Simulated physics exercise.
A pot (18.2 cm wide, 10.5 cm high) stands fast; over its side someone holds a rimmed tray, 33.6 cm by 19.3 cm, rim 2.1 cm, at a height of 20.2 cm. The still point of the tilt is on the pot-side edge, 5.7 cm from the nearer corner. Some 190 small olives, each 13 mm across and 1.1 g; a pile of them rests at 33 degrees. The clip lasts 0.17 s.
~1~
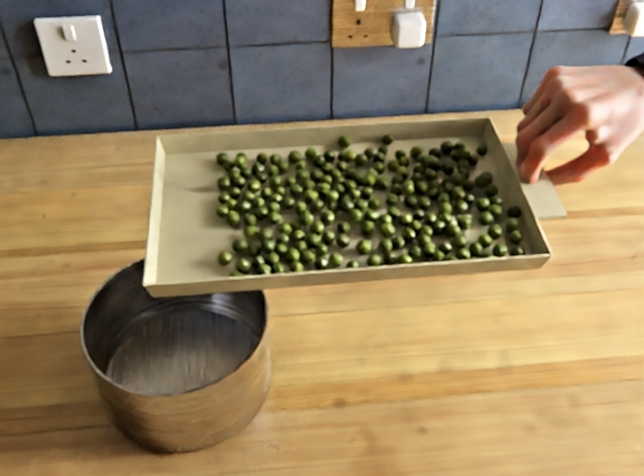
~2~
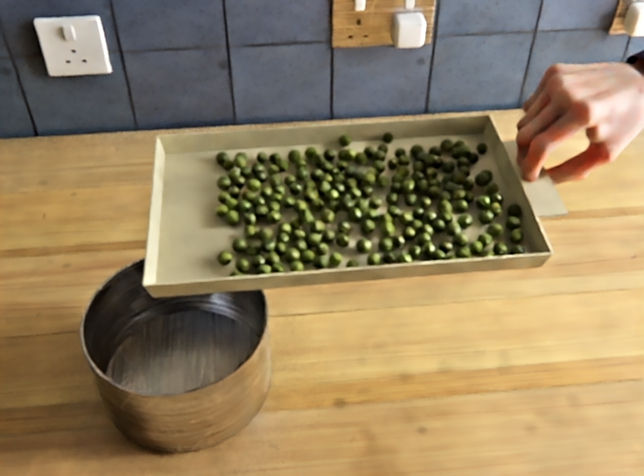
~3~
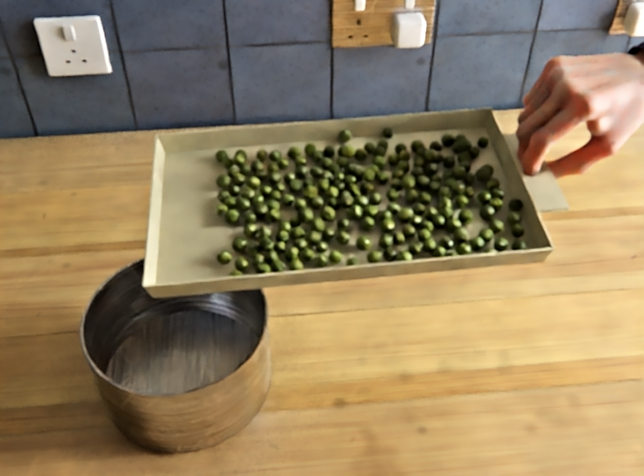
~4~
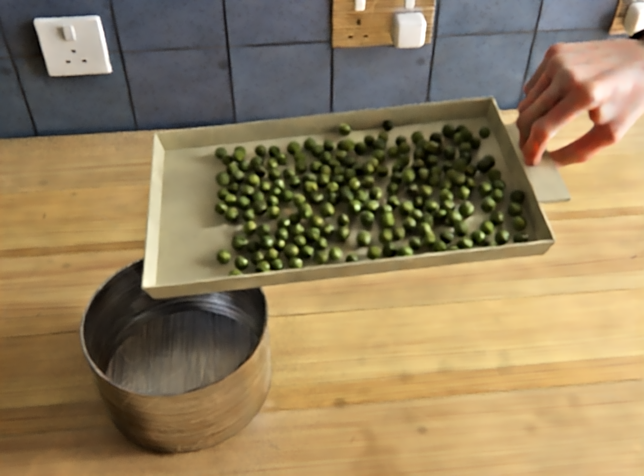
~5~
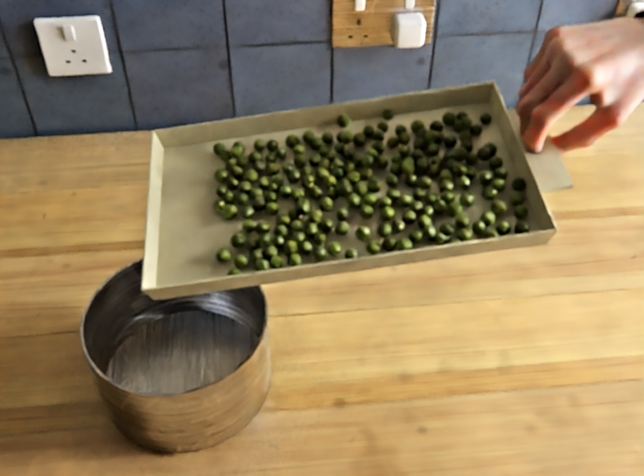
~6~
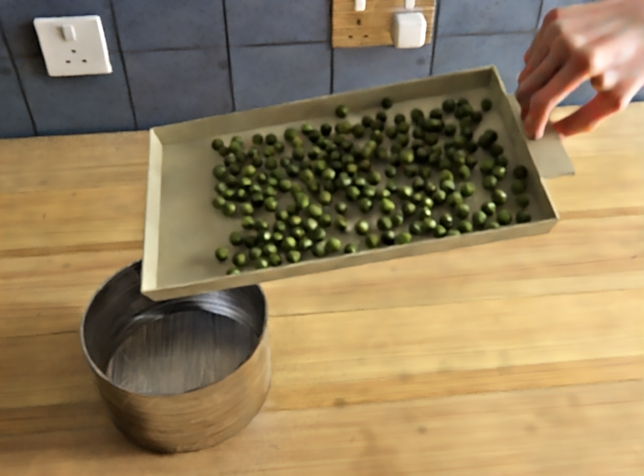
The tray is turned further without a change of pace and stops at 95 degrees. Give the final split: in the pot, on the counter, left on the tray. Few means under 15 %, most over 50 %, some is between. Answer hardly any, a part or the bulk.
Pot the bulk, counter a part, tray hardly any.
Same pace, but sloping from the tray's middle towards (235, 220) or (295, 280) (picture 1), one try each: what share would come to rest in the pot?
Some 50 and 40 per cent.
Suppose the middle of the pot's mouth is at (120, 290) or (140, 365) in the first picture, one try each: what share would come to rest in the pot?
About 30 and 100 per cent.
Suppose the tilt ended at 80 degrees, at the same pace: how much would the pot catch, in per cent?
In that case some 55 per cent.
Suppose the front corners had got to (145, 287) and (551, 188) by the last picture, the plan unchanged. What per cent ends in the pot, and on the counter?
Pot 40, counter 60.
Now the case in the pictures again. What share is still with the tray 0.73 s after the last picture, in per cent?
Roughly 85 per cent.
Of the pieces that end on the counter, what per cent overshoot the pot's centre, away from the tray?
About 100 per cent.
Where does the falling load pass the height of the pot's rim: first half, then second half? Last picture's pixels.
At about (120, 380), then at (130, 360).
Then, 0.44 s after the last picture, tilt 51 degrees; the tray holds 100 %, the pot 0 %.
Then, 0.73 s after the last picture, tilt 78 degrees; the tray holds 85 %, the pot 0 %.
Then, 1.12 s after the last picture, tilt 95 degrees; the tray holds 5 %, the pot 55 %.
In the end, pot 65 %, counter 35 %, tray 0 %.
